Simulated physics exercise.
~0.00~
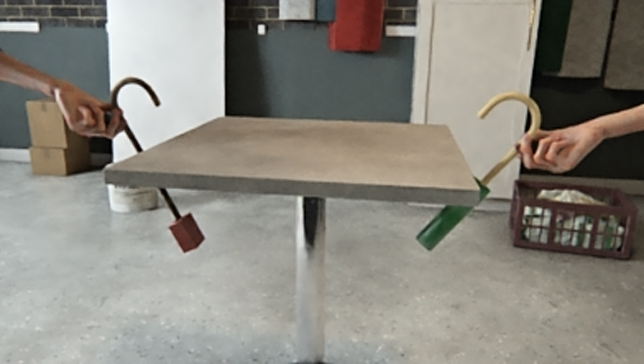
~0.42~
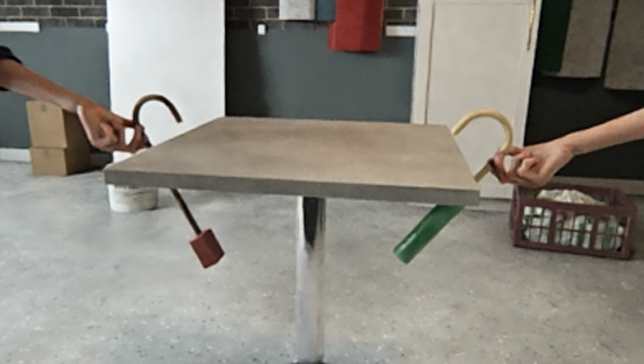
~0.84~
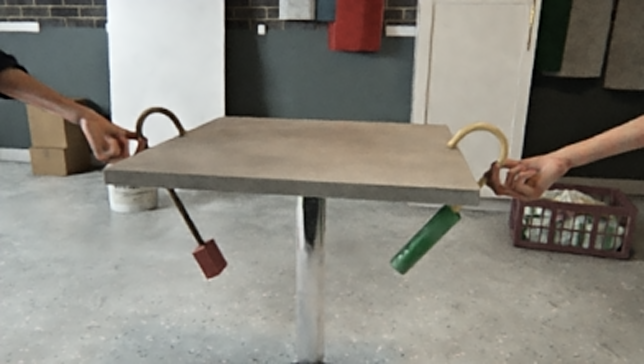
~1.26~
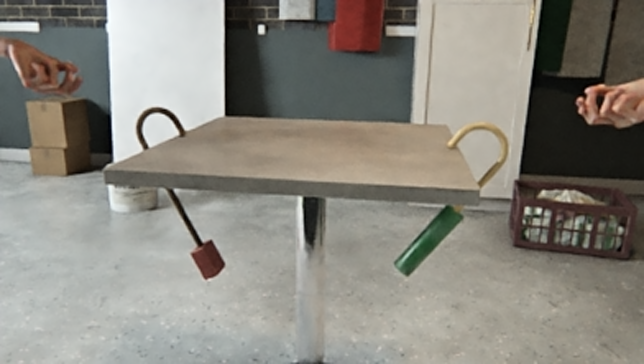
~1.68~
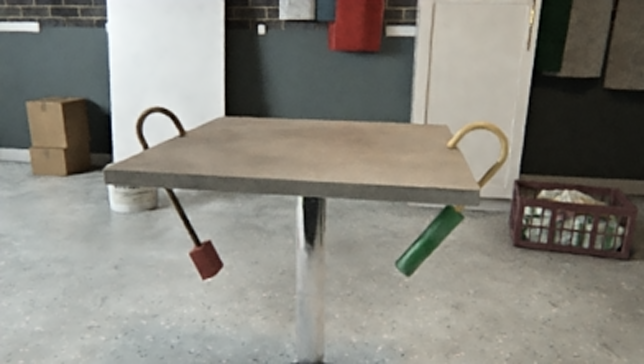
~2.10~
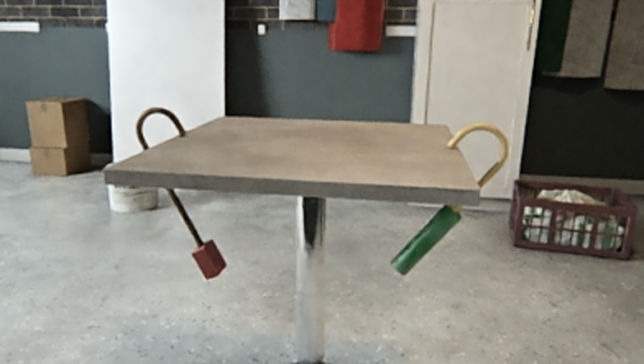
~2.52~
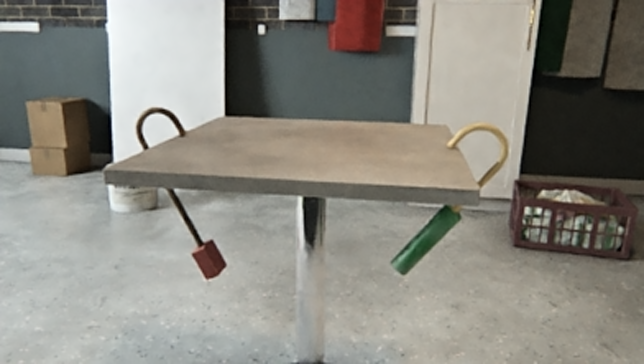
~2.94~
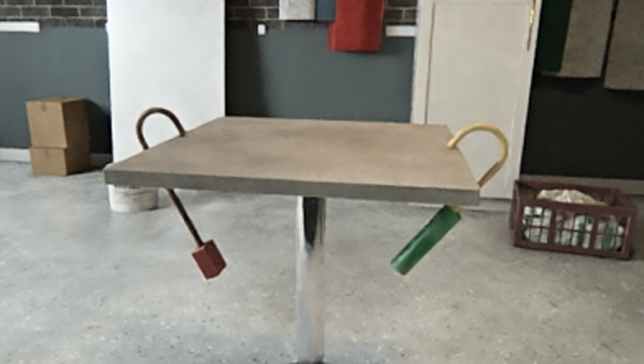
The footage shows two hands lowering a dark hooked object with a red block and a pale hooked object with a green cylinder onto opposite ends of a small table. The hands let go and withdraw, and both objects stay hooked on the edges, hanging at rest.
